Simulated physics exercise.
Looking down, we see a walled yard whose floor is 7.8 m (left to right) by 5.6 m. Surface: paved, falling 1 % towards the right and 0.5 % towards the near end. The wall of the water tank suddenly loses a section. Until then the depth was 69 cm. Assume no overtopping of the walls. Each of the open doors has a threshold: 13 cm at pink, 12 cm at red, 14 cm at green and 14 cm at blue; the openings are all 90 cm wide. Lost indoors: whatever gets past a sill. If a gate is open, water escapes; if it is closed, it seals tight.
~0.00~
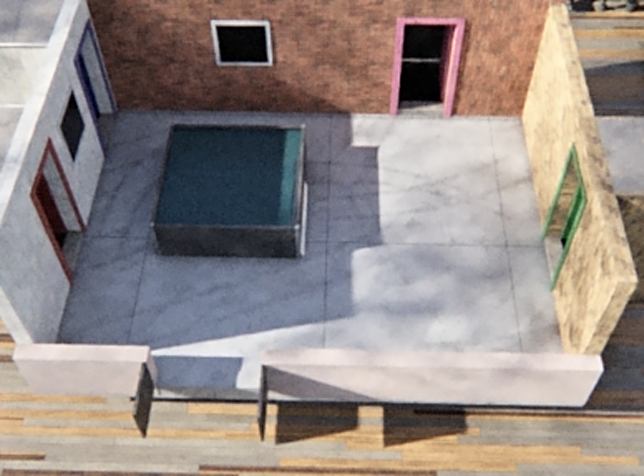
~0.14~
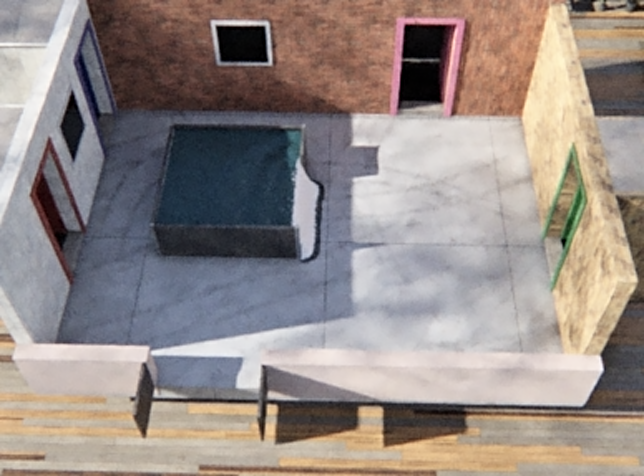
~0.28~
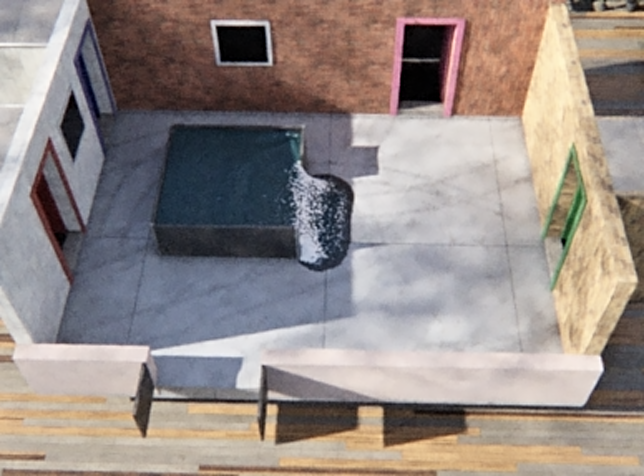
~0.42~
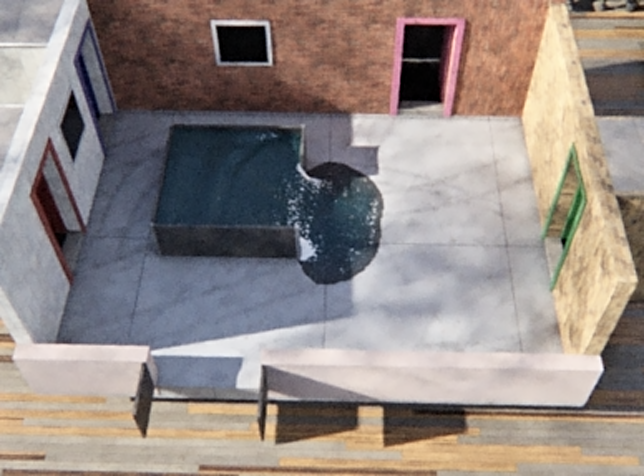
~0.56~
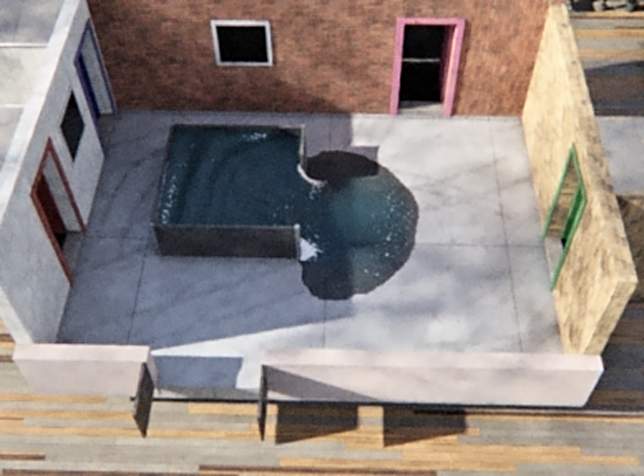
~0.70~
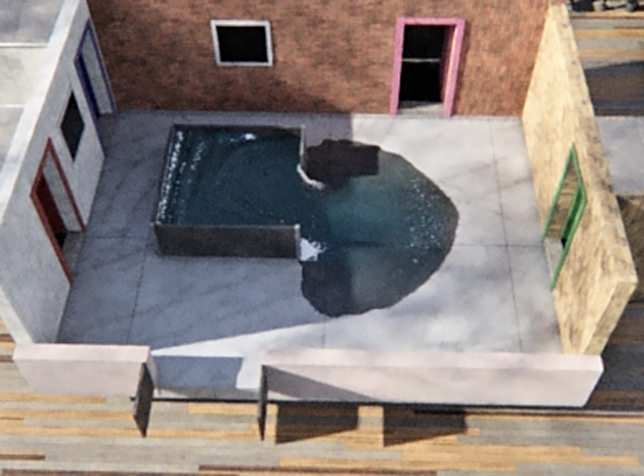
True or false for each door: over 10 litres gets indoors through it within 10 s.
Pink door - false, red door - false, green door - true, blue door - false.
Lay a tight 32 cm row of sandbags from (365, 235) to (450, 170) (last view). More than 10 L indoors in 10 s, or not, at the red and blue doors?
Result: Red door inside the limit; blue door inside the limit.
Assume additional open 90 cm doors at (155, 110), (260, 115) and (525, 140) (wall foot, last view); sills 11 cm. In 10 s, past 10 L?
Note, doorways in listed order: Stays short, stays short, goes beyond.
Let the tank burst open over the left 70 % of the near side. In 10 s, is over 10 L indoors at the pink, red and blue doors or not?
Against that limit: Pink below, red under, blue below.
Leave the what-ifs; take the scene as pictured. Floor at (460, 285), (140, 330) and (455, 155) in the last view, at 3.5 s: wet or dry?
First spot submerged, second not yet wet, third submerged.
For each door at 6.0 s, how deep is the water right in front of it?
Depths in cm: Pink 8, red 0, green 17, blue 0.
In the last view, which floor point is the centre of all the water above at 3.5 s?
Near (383, 228).
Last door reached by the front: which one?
Looks like the red door.
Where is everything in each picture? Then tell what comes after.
In the first frame, the water tank at (232, 177) is whole and still, 69 cm deep.
In the second frame, water pours out at (299, 209) and has run 0.9 m, to (315, 184); typically 10 cm deep outside, 69 cm at the water tank's back.
In the third frame, water pours out at (299, 211) and has run 1.1 m, to (338, 182); typically 12 cm deep outside, 69 cm at the water tank's back.
In the fourth frame, water pours out at (299, 212) and has run 1.5 m, to (376, 193); typically 10 cm deep outside, 69 cm at the water tank's back.
In the fifth frame, the front is at (414, 207), 2.0 m from the gap at (299, 212); 4.5 m2 of floor is under water; 66 cm left at the back of the water tank.
In the sixth frame, the front is at (453, 213), 2.6 m from the gap at (299, 212); 6.6 m2 of floor is under water; 58 cm left at the back of the water tank.
After 1.4 s water covers 40 % of the floor and is deepest (37 cm) near (309, 232); pink door not reached, red door not reached, green door 22 cm at the sill, 4 L in, blue door not reached.
After 2.2 s water covers 45 % of the floor and is deepest (50 cm) near (557, 381); pink door 4 cm at the sill, 0 L in, red door not reached, green door 31 cm at the sill, 69 L in, blue door not reached.
After 3.5 s water covers 50 % of the floor and is deepest (32 cm) near (542, 290); pink door 12 cm at the sill, 0 L in, red door not reached, green door 24 cm at the sill, 169 L in, blue door not reached.
After 6.0 s water covers 75 % of the floor and is deepest (20 cm) near (504, 117); pink door 8 cm at the sill, 0 L in, red door not reached, green door 17 cm at the sill, 223 L in, blue door not reached.
After 10.0 s water covers 95 % of the floor and is deepest (14 cm) near (557, 381); pink door 8 cm at the sill, 0 L in, red door 6 cm at the sill, 0 L in, green door 14 cm at the sill, 229 L in, blue door 10 cm at the sill, 0 L in.
